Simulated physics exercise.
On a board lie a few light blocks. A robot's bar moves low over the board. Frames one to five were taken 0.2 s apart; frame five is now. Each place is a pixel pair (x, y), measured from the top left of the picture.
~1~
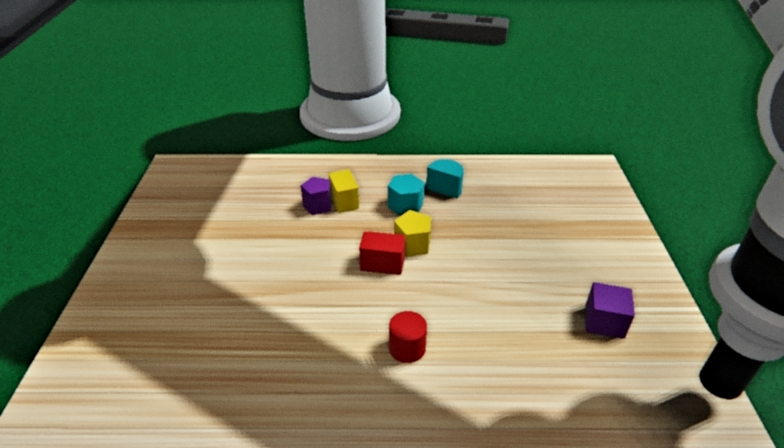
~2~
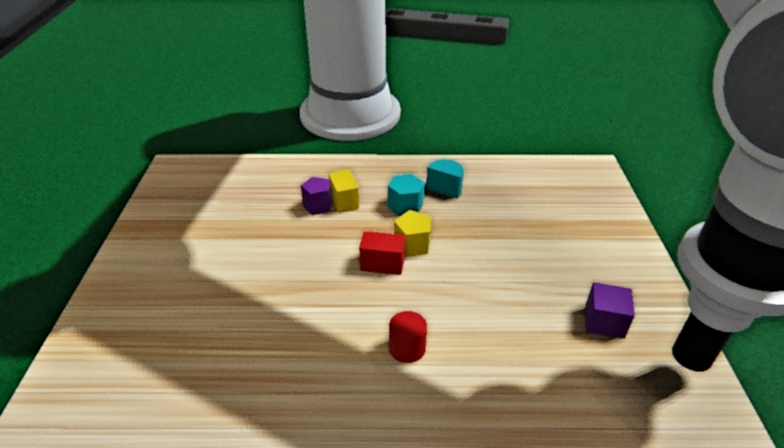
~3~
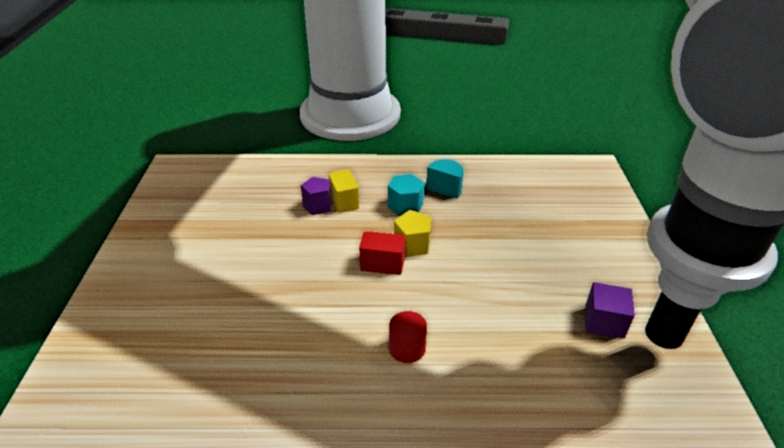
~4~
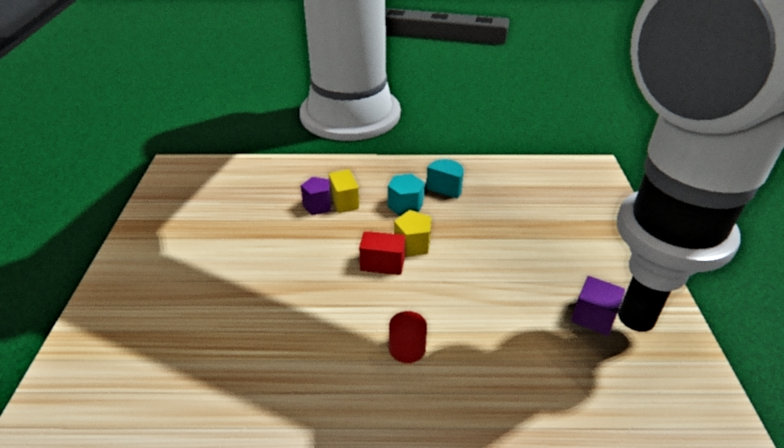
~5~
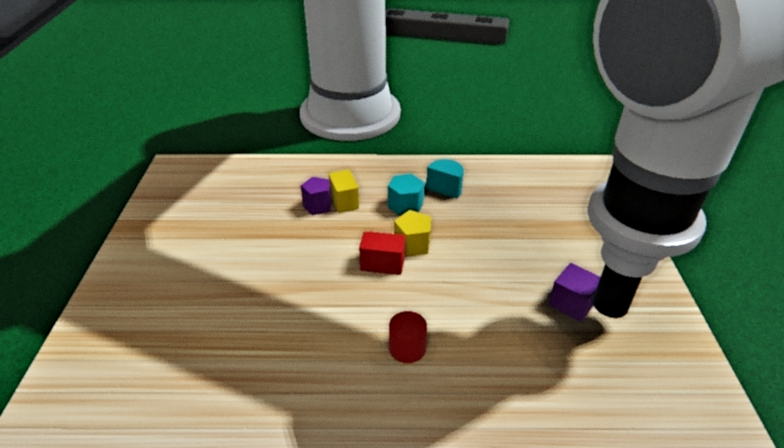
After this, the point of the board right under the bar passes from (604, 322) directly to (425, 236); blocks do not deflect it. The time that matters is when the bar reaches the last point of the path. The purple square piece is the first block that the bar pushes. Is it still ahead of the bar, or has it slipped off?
Gone from the front.
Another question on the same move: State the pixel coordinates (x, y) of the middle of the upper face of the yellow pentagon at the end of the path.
If I read the scene right, the answer is (396, 218).
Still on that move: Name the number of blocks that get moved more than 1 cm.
I'd say two blocks get shifted by more than about 1 cm.
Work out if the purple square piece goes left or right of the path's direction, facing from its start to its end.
Over to the right.
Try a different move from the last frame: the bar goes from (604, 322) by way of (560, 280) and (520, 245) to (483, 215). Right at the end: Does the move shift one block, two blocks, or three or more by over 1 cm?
One.
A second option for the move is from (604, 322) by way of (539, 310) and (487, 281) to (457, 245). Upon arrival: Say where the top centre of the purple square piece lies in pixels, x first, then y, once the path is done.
Final place: (537, 256).
The first path, step by step. One third of the way, bar (541, 275); purple square piece (523, 246), turned 40° clockwise.
Two thirds of the way, bar (480, 247); purple square piece (498, 223), turned 85° clockwise.
At the end, bar (426, 220); turquoise hexagon not moved; yellow pentagon (396, 218), turned 30° anticlockwise; purple square piece (497, 223), turned 85° clockwise.
